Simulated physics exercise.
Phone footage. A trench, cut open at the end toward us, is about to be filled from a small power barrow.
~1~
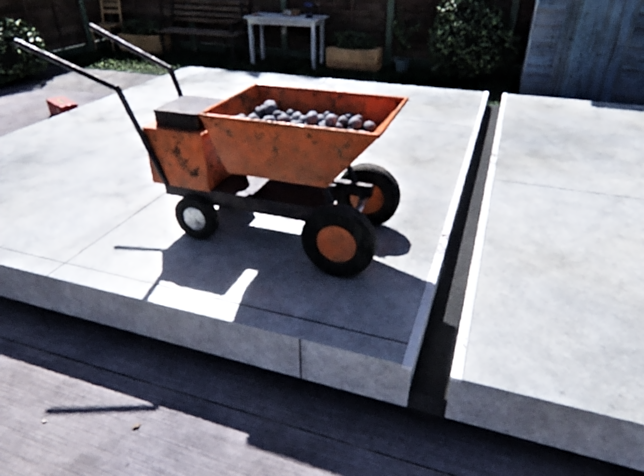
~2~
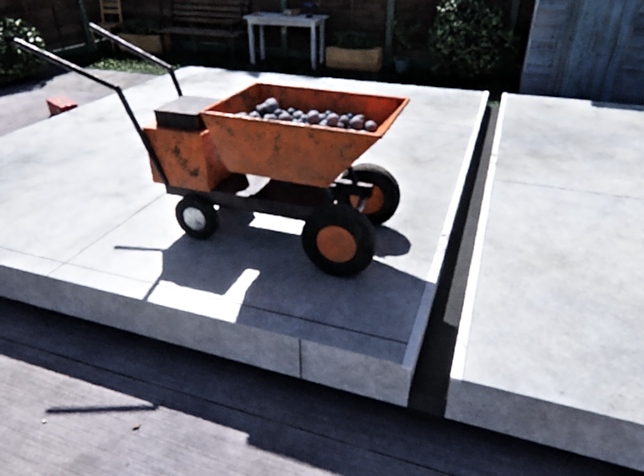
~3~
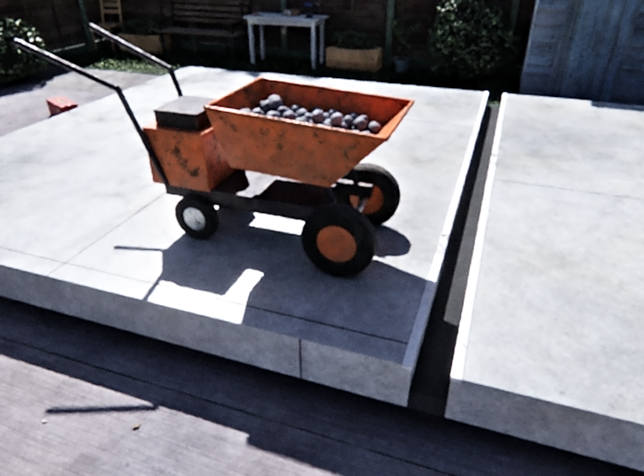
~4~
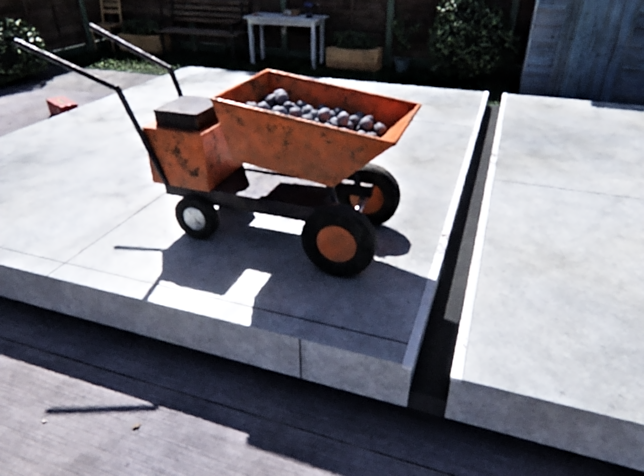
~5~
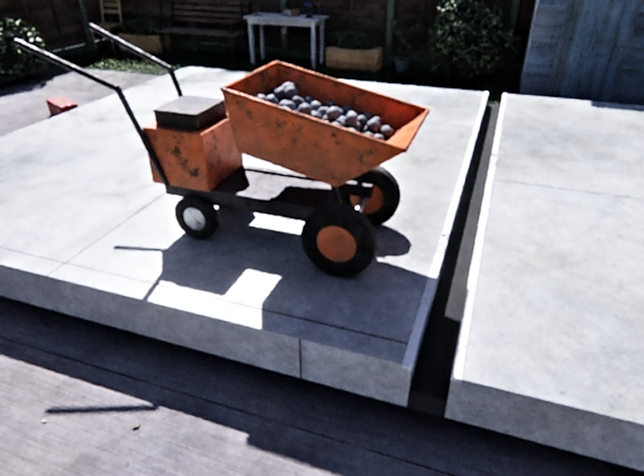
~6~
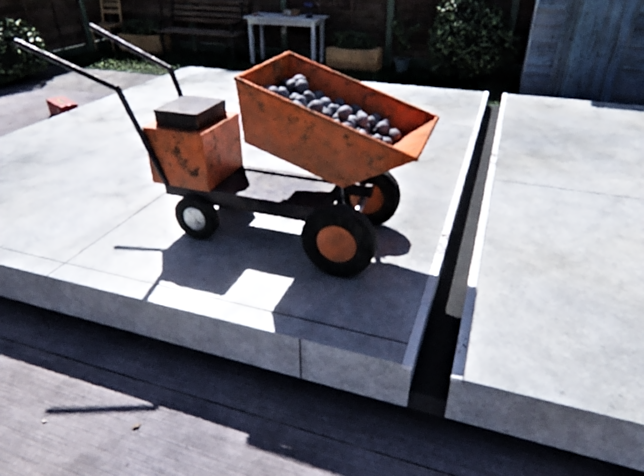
On a sunlit concrete patio, an orange power barrow standing still beside a narrow trench, its cobble-filled skip slowly tilting forward rightward.
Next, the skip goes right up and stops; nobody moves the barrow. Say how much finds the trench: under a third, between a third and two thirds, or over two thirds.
I'd say not even a third of it lands in the trench.
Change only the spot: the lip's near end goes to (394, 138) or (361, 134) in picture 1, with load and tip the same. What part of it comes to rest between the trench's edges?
About 0 %, then 30 %.
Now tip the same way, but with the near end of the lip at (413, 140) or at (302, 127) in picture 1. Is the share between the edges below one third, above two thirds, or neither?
Under a third; then one to two thirds.
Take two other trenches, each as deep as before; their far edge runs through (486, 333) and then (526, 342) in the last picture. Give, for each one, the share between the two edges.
Roughly 40 per cent, and 90 per cent.
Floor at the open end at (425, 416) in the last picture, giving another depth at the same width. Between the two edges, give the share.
About 10 per cent.
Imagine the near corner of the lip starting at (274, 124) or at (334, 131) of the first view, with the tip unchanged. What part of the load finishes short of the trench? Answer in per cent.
I'd put it at around 50 percent the first time and 10 percent the second.
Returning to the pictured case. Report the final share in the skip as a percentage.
It ends up near 10 per cent.
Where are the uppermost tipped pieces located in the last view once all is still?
Around (500, 247).
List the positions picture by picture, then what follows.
Lip of the skip at (378, 136), level; top of the load at (284, 126), round cobbles; first edge of the trench at (421, 319); far edge at (465, 329), the trench under half as wide as the skip, and about as deep as wide, in the first picture.
Lip of the skip at (380, 137), level; top of the load at (285, 125), in the second picture.
Lip of the skip at (386, 140), tipped barely; top of the load at (276, 118), in the third picture.
Lip of the skip at (394, 144), tipped a little; top of the load at (281, 113), in the fourth picture.
Lip of the skip at (404, 151), tipped a little; top of the load at (285, 107), in the fifth picture.
Lip of the skip at (416, 159), tipped clearly; top of the load at (281, 106); first edge of the trench at (421, 319); far edge at (465, 329), in the sixth picture.
Soon after the last picture, skip tipped steeply; all in the skip.
A little later, skip tipped right over; about two thirds in the skip; a stray few in or heaped over the trench; about a quarter beyond it; a stray few falling.
Later still, skip tipped right over; a small part in the skip; a small part in or heaped over the trench; most beyond it.
At rest, skip tipped right over; a small part in the skip; a small part in or heaped over the trench; most beyond it.
